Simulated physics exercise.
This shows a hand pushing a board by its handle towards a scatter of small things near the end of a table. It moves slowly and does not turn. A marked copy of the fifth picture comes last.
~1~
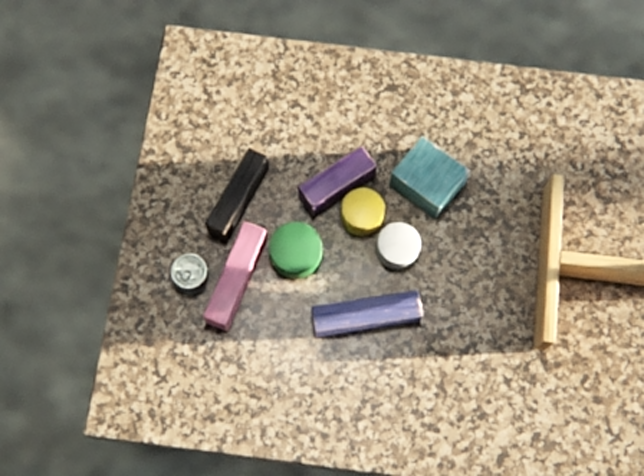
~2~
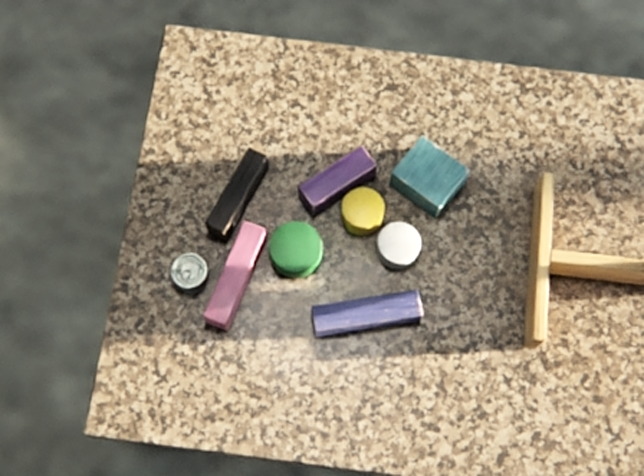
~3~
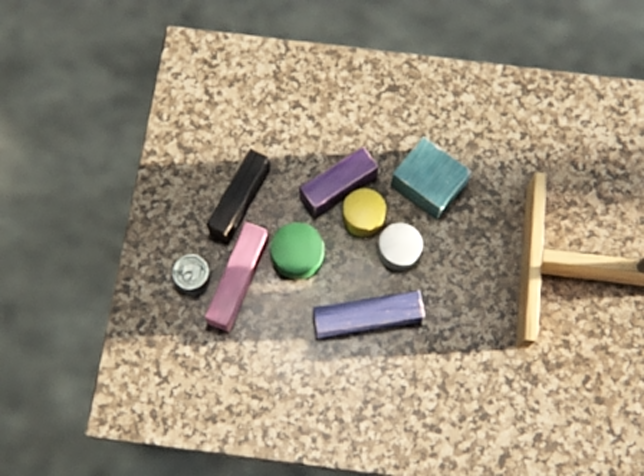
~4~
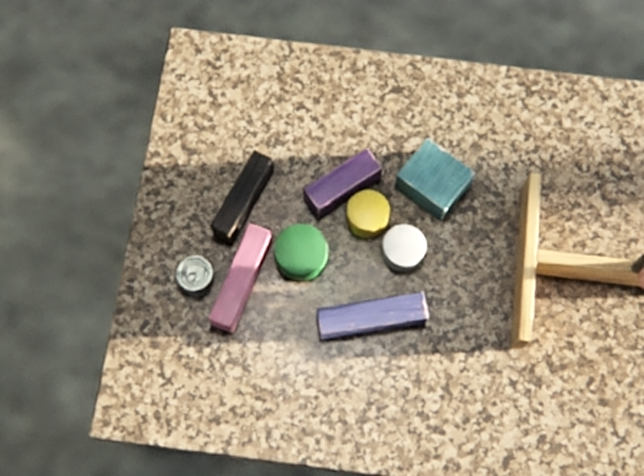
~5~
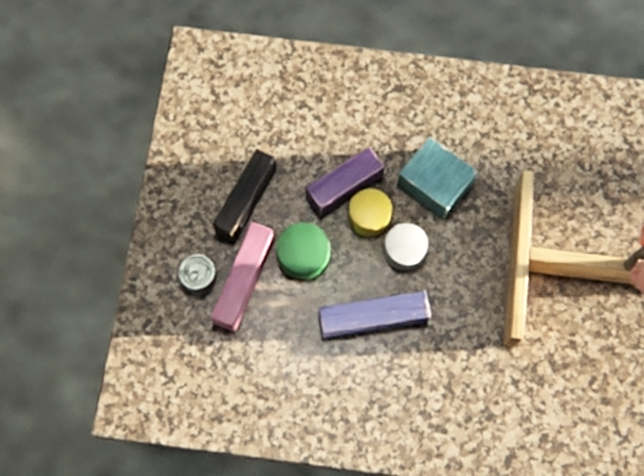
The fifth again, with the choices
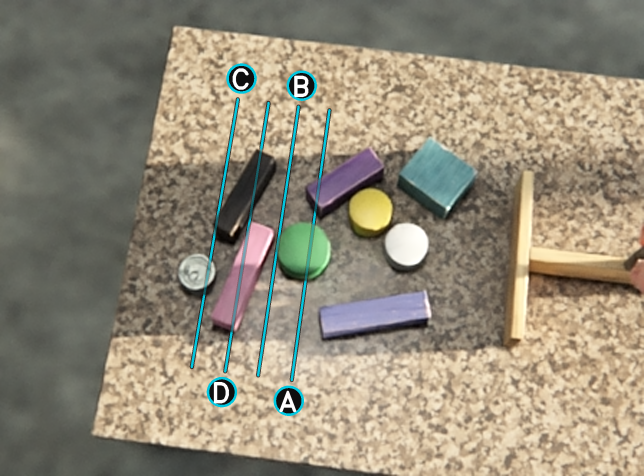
A hand slowly pushed a wooden board by its handle a short way left across a speckled table, toward a scatter of small colored blocks and round tins, which stayed untouched.
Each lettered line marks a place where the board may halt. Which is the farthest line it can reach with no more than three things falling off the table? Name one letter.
No farther than C.
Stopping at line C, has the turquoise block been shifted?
By then, yes.
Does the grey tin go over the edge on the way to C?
By then, yes.
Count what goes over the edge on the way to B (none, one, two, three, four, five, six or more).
The count is none.
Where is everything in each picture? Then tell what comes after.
In the first picture, yellow tin (362, 212); pink bar (236, 276); turquoise block (429, 178).
In the second picture, board (544, 254); green tin (296, 250).
In the third picture, board (537, 254); purple bar (339, 182).
In the fourth picture, board (530, 254); black stick (243, 197).
In the fifth picture, board (523, 252); yellow tin (370, 213); pink bar (244, 277); turquoise block (437, 179).
On the marked copy, A at (311, 239); B at (279, 235); C at (216, 227); D at (248, 231).
Following C. Soon after the start, board (412, 239); blue bar (341, 312); purple bar (331, 175).
Later, board (303, 225); grey tin (165, 272); black stick (186, 185).
In the end, board (217, 214); black stick over the edge; grey tin over the edge; two fallen.
As for the rest, A is within the limit but short; B is within the limit but short; D is within the limit but short.
